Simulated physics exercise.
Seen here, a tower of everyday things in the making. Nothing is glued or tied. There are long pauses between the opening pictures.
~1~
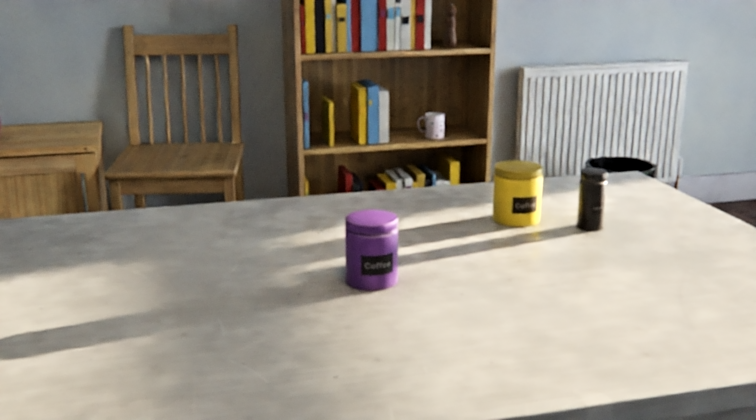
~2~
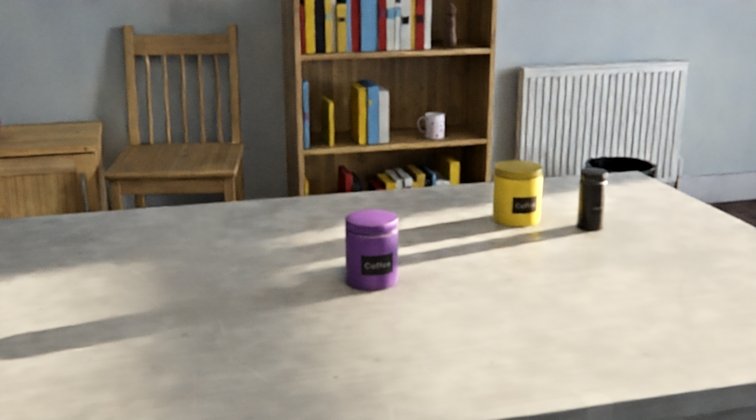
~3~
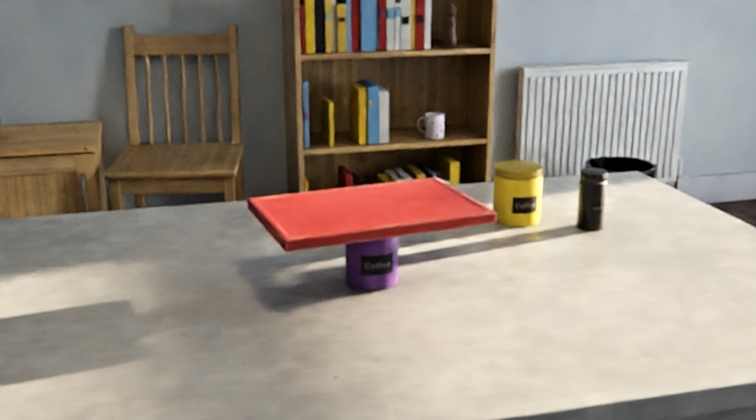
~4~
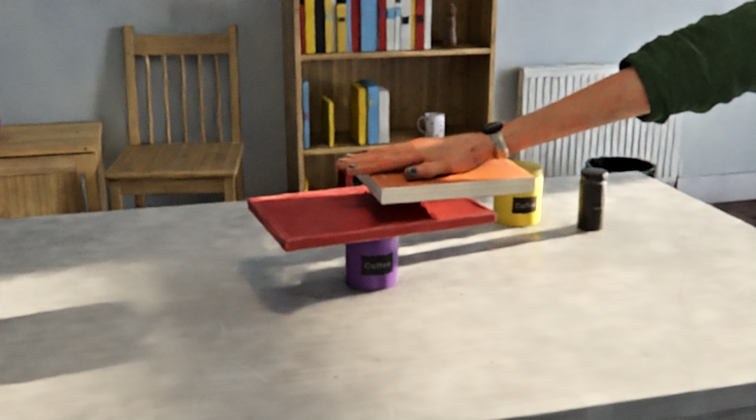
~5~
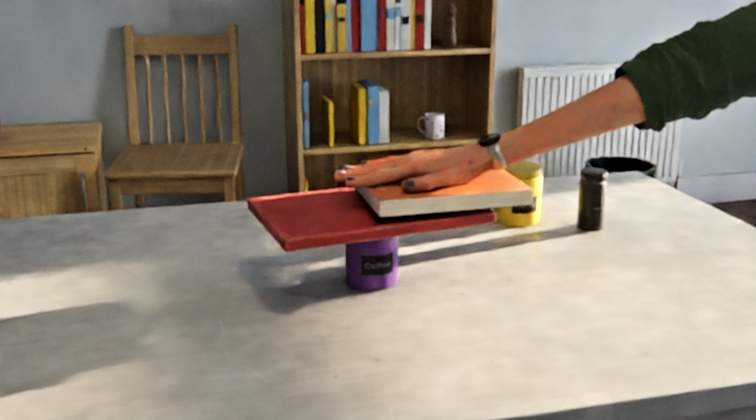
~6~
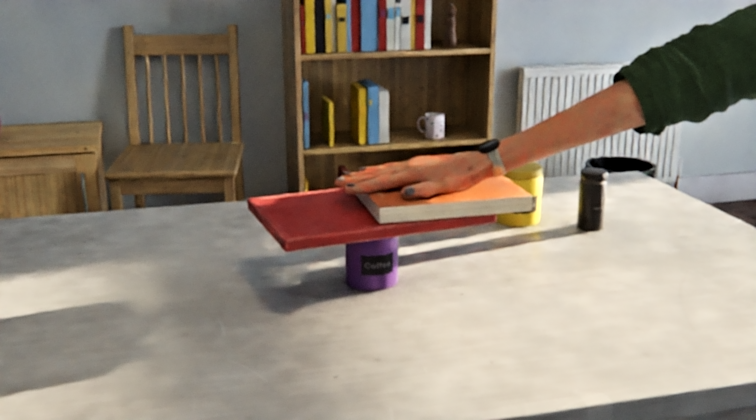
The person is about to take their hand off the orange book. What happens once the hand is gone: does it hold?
It gives way.
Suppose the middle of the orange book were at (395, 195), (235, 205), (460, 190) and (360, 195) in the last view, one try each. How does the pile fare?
First try: It holds; second try: It gives way; third try: It comes apart; fourth try: It keeps its balance.
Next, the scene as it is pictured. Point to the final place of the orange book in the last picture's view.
Around (511, 239).
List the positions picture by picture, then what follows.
In the first picture, the last thing is not in view yet; purple jar (372, 250).
In the second picture, the last thing is not in view yet; black shaker (592, 199).
In the third picture, the last thing is not in view yet; purple jar (372, 250).
The fourth picture shows coming down; orange book (439, 174); black shaker (592, 199).
The fifth picture shows coming down; orange book (437, 185); purple jar (372, 250).
The sixth picture shows set down, still held; orange book (437, 192); black shaker (592, 199).
Then, 0.30 s after the last picture, orange book now fallen; red tray tipped 43° from how it was.
Then, 0.50 s after the last picture, red tray tipped 30° from how it was.
Then, 0.70 s after the last picture, red tray tipped 30° from how it was; purple jar slid a little.
At rest, fallen, orange book; moved from the start, red tray; the other 3 in place. Seen from the same camera at the end, orange book near (511, 239). The pile loses its balance.
